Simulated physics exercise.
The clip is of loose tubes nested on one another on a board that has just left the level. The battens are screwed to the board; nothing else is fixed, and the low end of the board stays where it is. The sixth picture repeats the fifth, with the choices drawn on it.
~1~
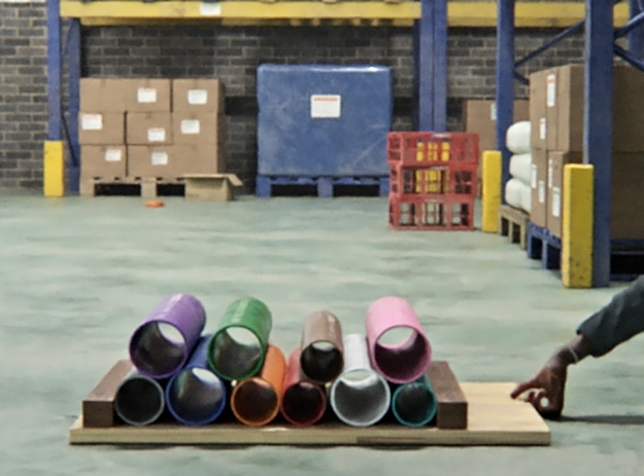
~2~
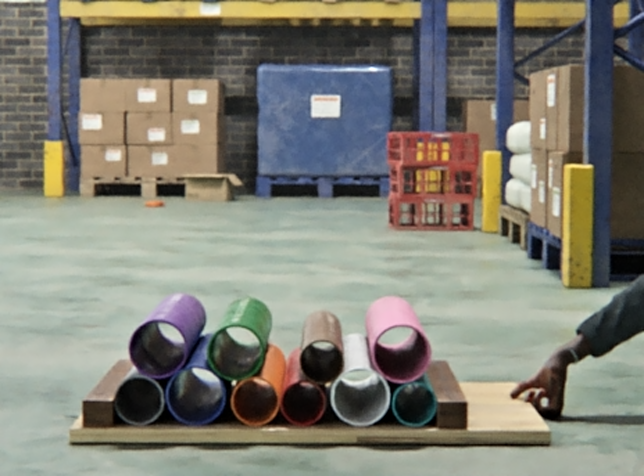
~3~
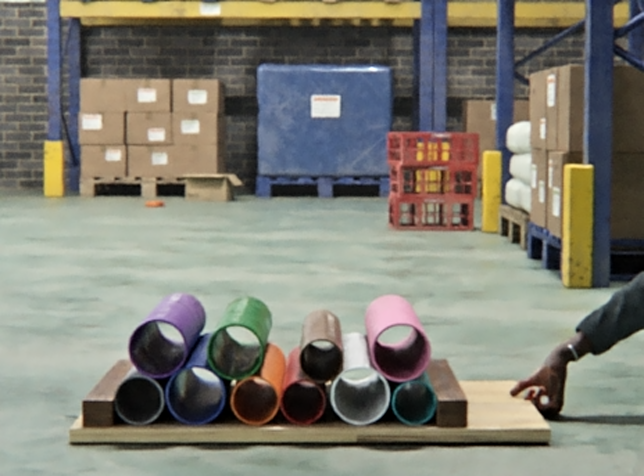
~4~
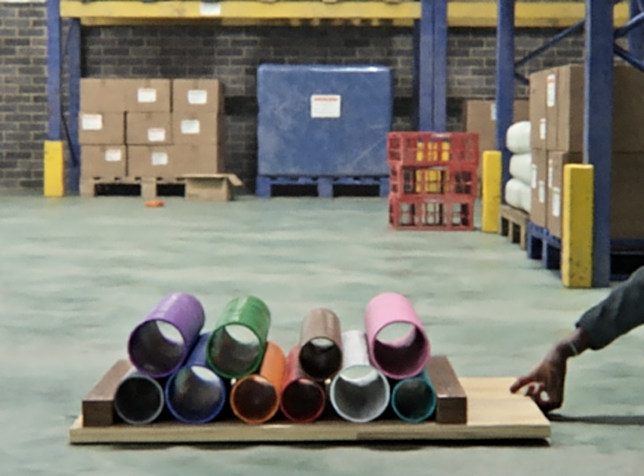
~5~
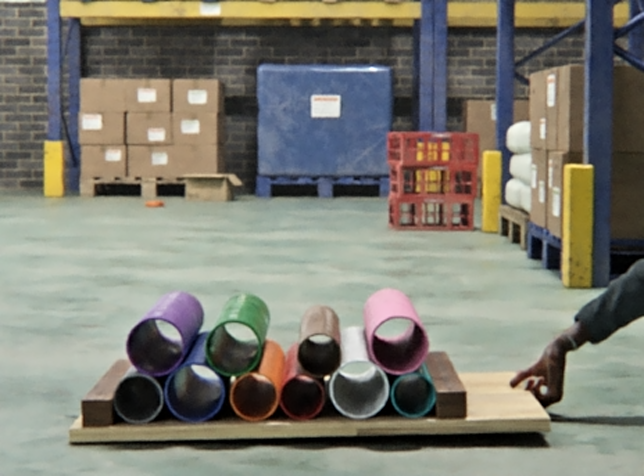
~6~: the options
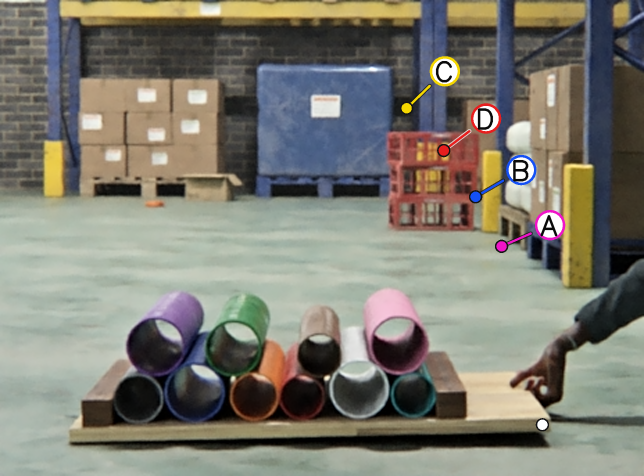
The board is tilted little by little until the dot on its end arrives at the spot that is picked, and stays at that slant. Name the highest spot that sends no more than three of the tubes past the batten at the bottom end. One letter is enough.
Mark D is as high as it can go.
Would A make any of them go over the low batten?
At A: Yes.
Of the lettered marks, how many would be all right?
Three of them.
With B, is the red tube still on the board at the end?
Yes.
On the marked copy, A at (501, 246); B at (476, 197); C at (406, 108); D at (444, 151); the white dot at (543, 425).
With D. Early on, board at 20°.
Further on, board at 37°.
At the end, board at 37°, three over the low batten (green, brown, purple).
As for the rest, A one over the low batten (purple); B two over the low batten (green, purple); C four over the low batten (green, brown, purple, pink).
